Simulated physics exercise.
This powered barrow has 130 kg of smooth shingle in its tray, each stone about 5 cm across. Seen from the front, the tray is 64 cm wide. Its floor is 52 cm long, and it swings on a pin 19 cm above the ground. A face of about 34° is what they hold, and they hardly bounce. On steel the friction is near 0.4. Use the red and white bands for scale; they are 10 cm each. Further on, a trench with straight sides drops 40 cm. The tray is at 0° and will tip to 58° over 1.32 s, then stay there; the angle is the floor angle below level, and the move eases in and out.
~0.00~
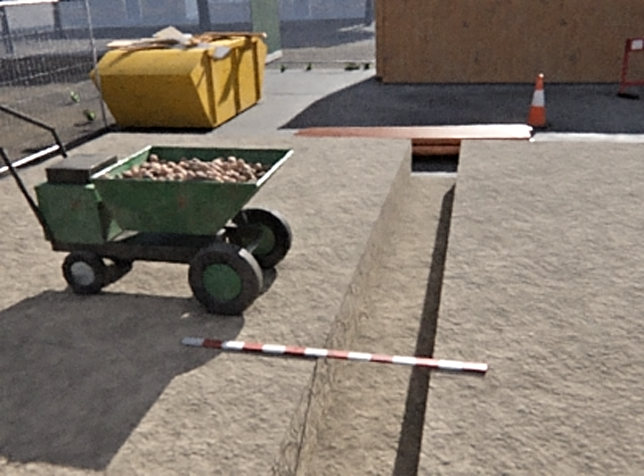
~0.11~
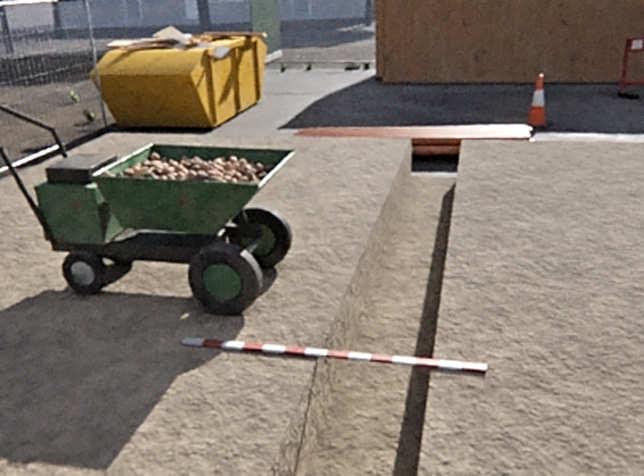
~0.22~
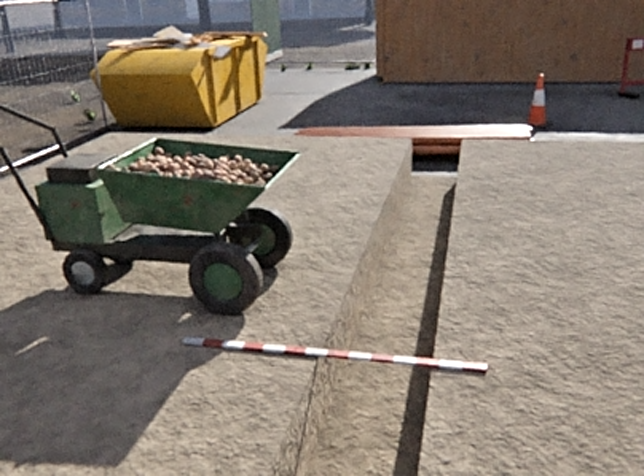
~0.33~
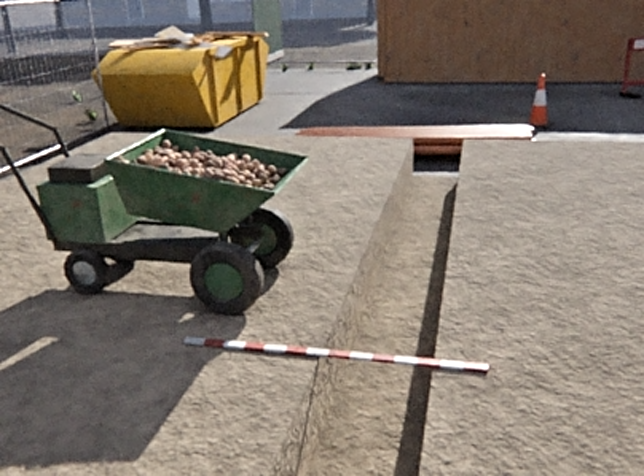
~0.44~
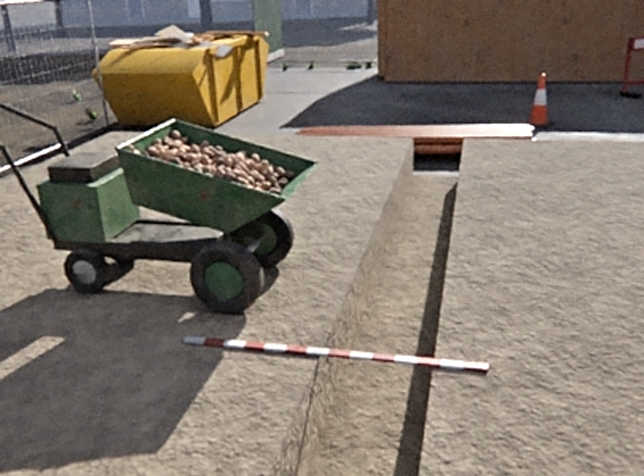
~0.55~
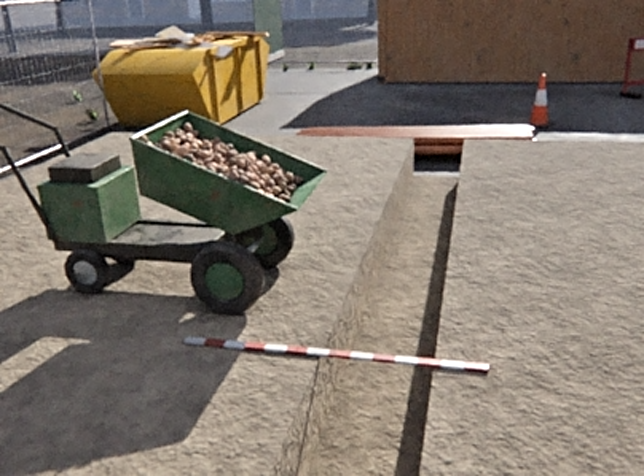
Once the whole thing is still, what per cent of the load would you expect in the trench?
I would expect about 100 per cent.
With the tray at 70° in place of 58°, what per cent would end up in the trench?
The trench would hold about 100% of it.
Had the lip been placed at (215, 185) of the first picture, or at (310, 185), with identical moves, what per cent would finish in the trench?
About 75 per cent first, then about 75 per cent.
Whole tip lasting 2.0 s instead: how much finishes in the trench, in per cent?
Near 100 per cent.
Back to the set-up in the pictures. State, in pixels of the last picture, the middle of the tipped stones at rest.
Somewhere near pixel (396, 352).
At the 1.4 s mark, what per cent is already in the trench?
Some 30 per cent.
After 1.0 s the floor is at 49°; 100 % in the tray; the foremost stones are at (329, 228).
After 1.4 s the floor is at 58°; 69 % in the tray, 31 % in the trench; the foremost stones are at (431, 345).
After 1.8 s the floor is at 58°; 36 % in the tray, 64 % in the trench; the foremost stones are at (436, 360).
After 3.7 s the floor is at 58°; 0 % in the tray, 100 % in the trench; the foremost stones are at (437, 351).
